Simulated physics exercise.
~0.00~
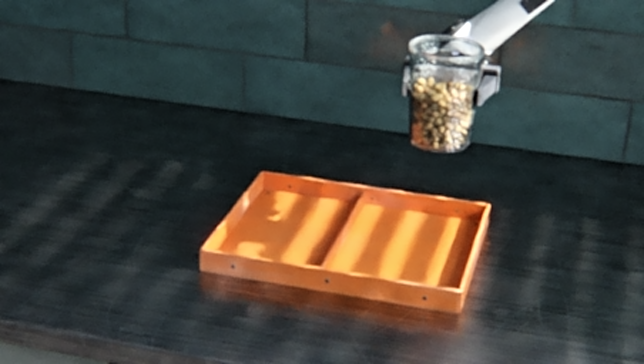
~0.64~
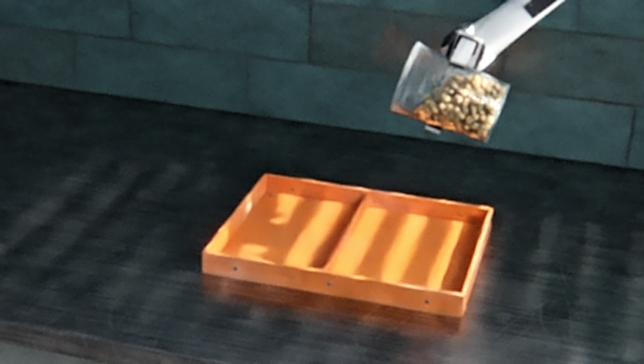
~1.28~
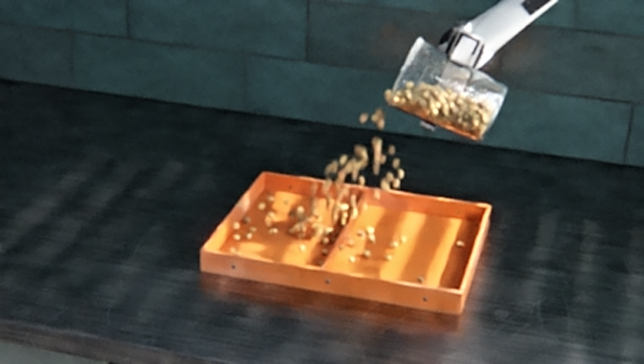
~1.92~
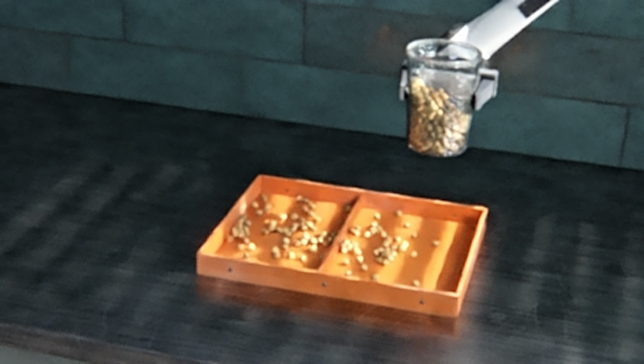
We see a robot gripper holding a clear container of chickpeas above an orange divided tray on a dark countertop. It tips the container to the left, spilling some into both compartments, then turns it upright again, with many chickpeas still inside.
